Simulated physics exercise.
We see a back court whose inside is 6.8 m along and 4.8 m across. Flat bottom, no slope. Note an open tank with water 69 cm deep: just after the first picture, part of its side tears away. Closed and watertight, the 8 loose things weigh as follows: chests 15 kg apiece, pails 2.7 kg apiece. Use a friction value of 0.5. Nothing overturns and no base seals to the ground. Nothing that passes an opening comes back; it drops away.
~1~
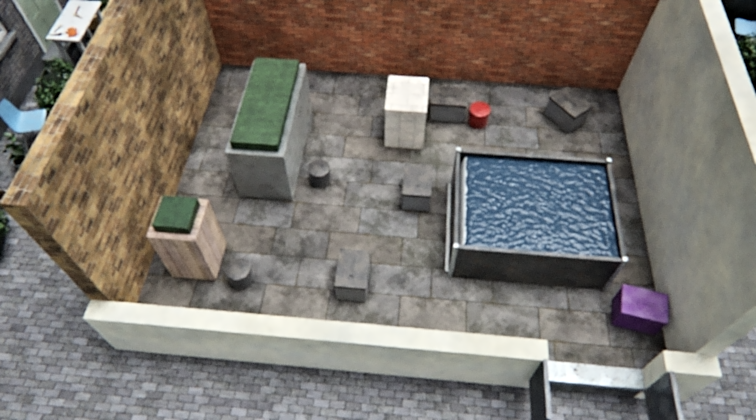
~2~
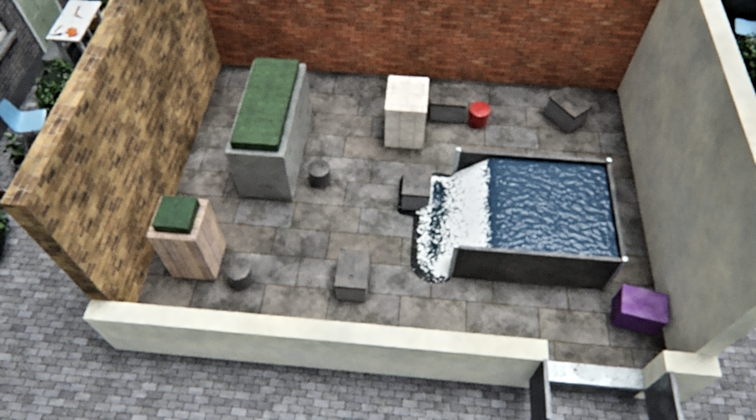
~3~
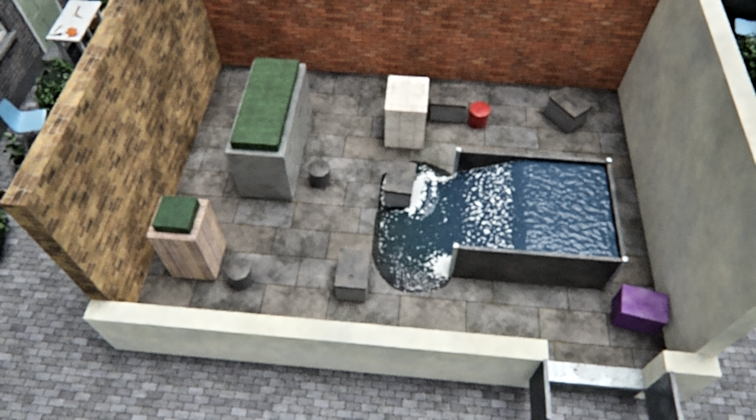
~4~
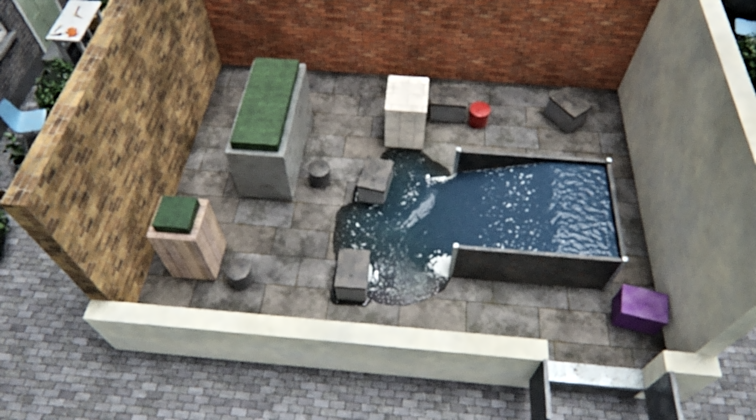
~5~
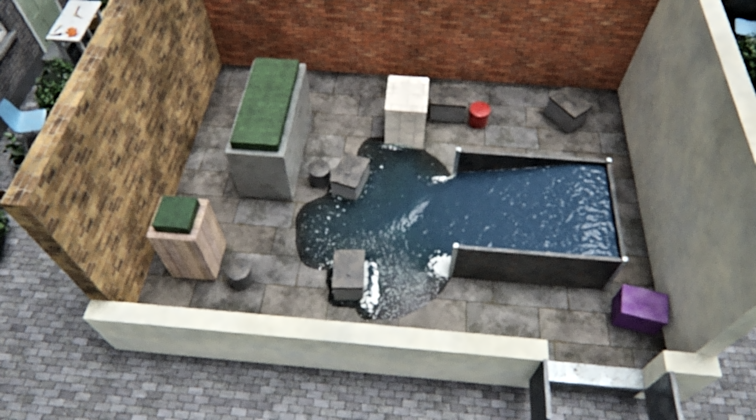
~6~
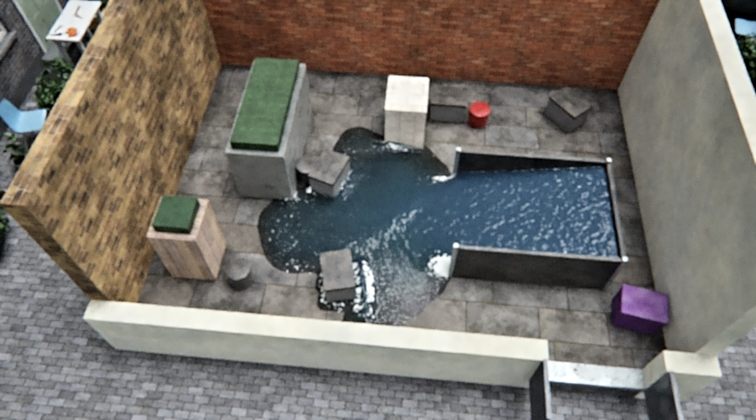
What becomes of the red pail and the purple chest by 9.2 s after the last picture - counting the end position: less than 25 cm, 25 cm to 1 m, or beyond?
Both checked: The red pail gets well away, and the purple chest moves a fair bit.
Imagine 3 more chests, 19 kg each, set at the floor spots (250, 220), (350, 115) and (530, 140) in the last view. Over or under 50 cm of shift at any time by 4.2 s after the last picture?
In turn: More, more, short of it.
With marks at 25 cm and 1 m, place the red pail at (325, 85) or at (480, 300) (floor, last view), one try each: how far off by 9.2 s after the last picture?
Try one: It is washed away. Try two: It is washed away.
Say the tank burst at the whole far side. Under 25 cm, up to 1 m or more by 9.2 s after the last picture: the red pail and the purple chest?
Under that change the red pail would be borne far and the purple chest would be borne far.
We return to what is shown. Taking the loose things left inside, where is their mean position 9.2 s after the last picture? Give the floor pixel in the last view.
Roughly at (517, 169).
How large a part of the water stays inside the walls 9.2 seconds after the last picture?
Around 96 % of the water.
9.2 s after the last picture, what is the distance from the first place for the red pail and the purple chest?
Distances: Close to 200 and 60 cm.
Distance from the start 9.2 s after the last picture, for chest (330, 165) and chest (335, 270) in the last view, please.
Lab note - net shifts in order: 250 cm; 200 cm.
Then, 1.2 s after the last picture the red pail is near (480, 109), 0.0 m from its start, aground; the purple chest is near (645, 303), 0.0 m from its start, aground; 0 of 8 are out; 4 afloat.
Then, 3.8 s after the last picture the red pail is near (488, 110), 0.1 m from its start, aground; the purple chest is near (645, 303), 0.0 m from its start, aground; 0 of 8 are out; 3 afloat.
Then, 6.2 s after the last picture the red pail is near (500, 116), 0.3 m from its start, aground; the purple chest is near (649, 303), 0.1 m from its start, aground; 0 of 8 are out; 3 afloat.
Then, 9.2 s after the last picture the red pail is near (597, 129), 1.8 m from its start, afloat; the purple chest is near (639, 253), 0.7 m from its start, afloat; 0 of 8 are out; 6 afloat.
